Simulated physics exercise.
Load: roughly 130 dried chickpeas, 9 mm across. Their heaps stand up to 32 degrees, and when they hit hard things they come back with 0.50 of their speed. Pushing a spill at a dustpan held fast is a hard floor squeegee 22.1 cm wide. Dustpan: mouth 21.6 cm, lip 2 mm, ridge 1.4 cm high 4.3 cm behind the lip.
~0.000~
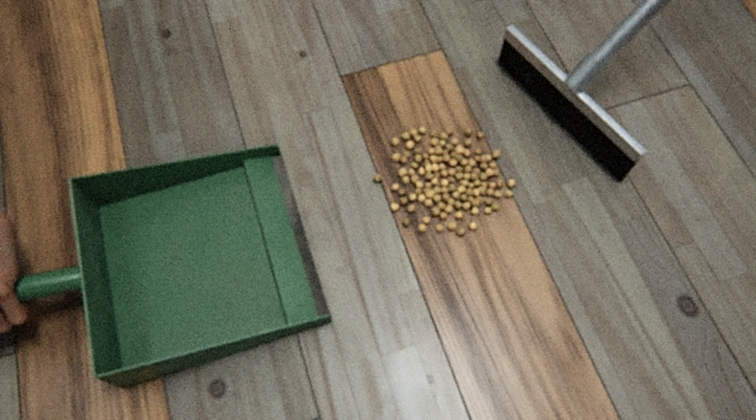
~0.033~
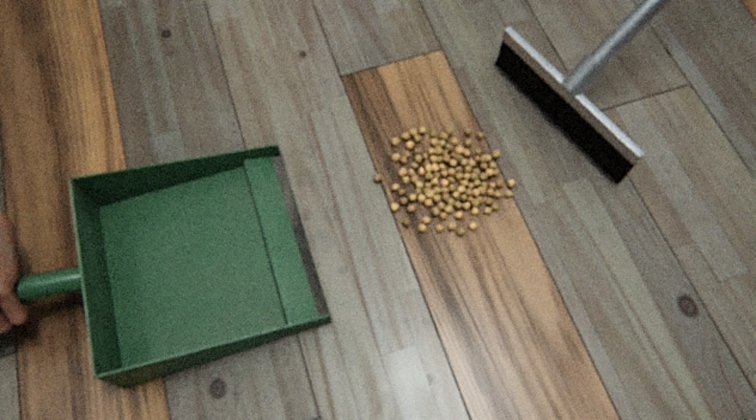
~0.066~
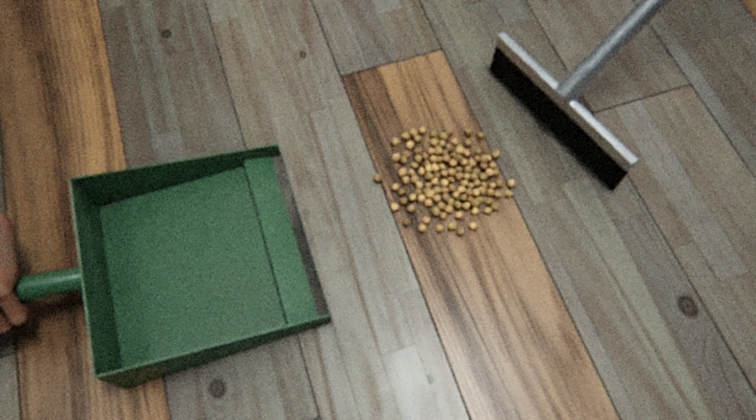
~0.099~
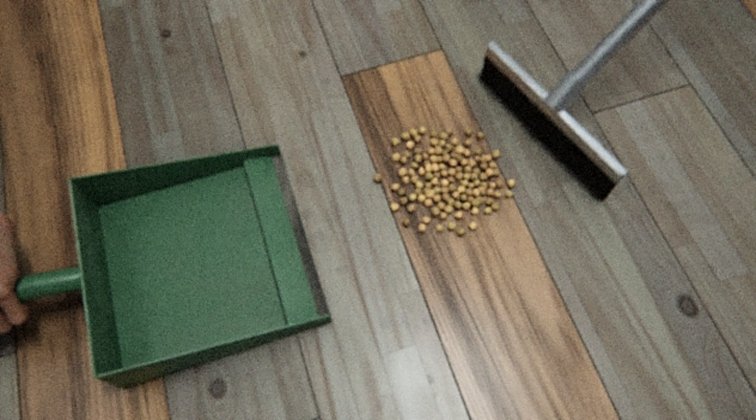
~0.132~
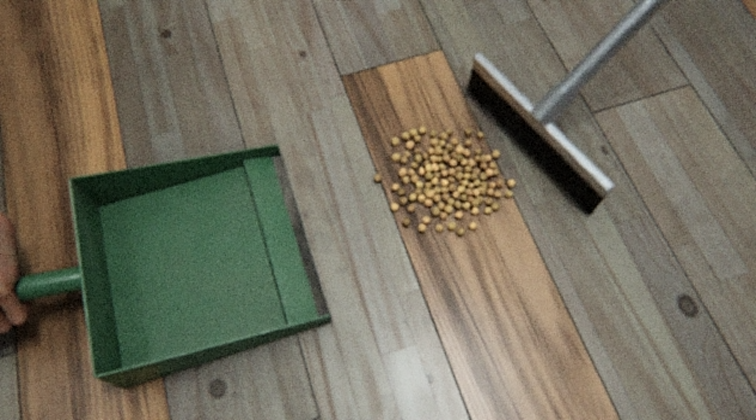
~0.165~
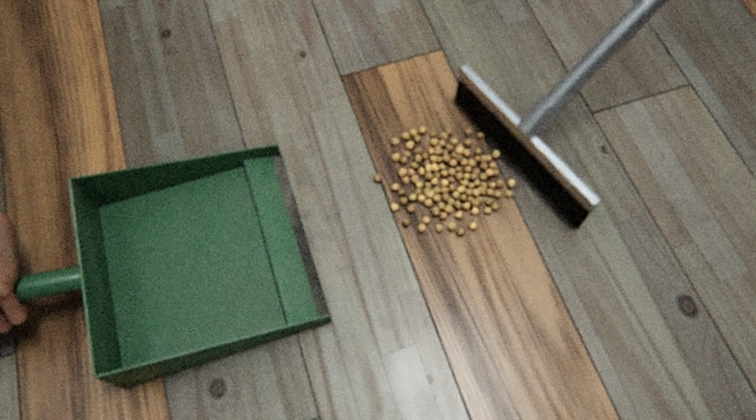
A squeegee slides down and left across wooden planks to the edge of some still chickpeas.
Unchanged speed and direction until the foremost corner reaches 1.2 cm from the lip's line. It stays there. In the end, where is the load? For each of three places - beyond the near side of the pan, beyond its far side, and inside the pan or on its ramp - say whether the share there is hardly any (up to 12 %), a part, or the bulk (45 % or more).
Near side: A part, far side: Hardly any, pan: A part.
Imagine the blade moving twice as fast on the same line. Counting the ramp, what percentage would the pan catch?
Share: Close to 30 %.
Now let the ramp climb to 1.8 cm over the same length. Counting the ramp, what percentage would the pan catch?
In that case some 20 per cent.
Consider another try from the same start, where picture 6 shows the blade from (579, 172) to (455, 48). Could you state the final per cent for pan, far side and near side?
You'd see pan at 5, far at 0 and near at 5.
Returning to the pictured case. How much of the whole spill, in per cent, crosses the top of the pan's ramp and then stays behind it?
About 0 %.
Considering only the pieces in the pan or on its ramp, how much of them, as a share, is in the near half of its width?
I'd put it near 100 per cent.
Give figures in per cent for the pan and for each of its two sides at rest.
Near: 30; far: 0; pan: 20 (percent).
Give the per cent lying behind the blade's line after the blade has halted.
Some 15 per cent.
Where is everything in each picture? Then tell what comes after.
The first picture shows blade from (637, 156) to (509, 35), moved 0.0 cm, 0 of the pieces shifted so far; middle of the pieces at (451, 180); pan at (192, 267).
The second picture shows blade from (635, 158) to (507, 36), moved 0.4 cm, 0 of the pieces shifted so far; middle of the pieces at (451, 180).
The third picture shows blade from (629, 165) to (501, 42), moved 1.6 cm, 0 of the pieces shifted so far; middle of the pieces at (451, 180).
The fourth picture shows blade from (618, 176) to (490, 51), moved 3.6 cm, 0 of the pieces shifted so far; middle of the pieces at (451, 180).
The fifth picture shows blade from (605, 190) to (477, 63), moved 6.1 cm, 0 of the pieces shifted so far; middle of the pieces at (451, 180).
The sixth picture shows blade from (592, 205) to (464, 74), moved 8.5 cm, 0 of the pieces shifted so far; middle of the pieces at (451, 180); pan at (192, 267). Its pace works out near 0.74 m/s, heading 27 degrees towards the viewer's side.
Then, at 0.34 s, middle of the blade 15 cm from the lip; 0 % over the lip, far side 0 %, near side 0 %.
After 0.45 s, middle of the blade 8 cm from the lip; 0 % over the lip, far side 0 %, near side 15 %.
After 0.70 s, middle of the blade 5 cm from the lip; 25 % over the lip, far side 0 %, near side 30 %.
By 1.1 s all is still; near side 30 %, far side 0 %, pan 20 %, in front of the lip or behind the blade 45 %.
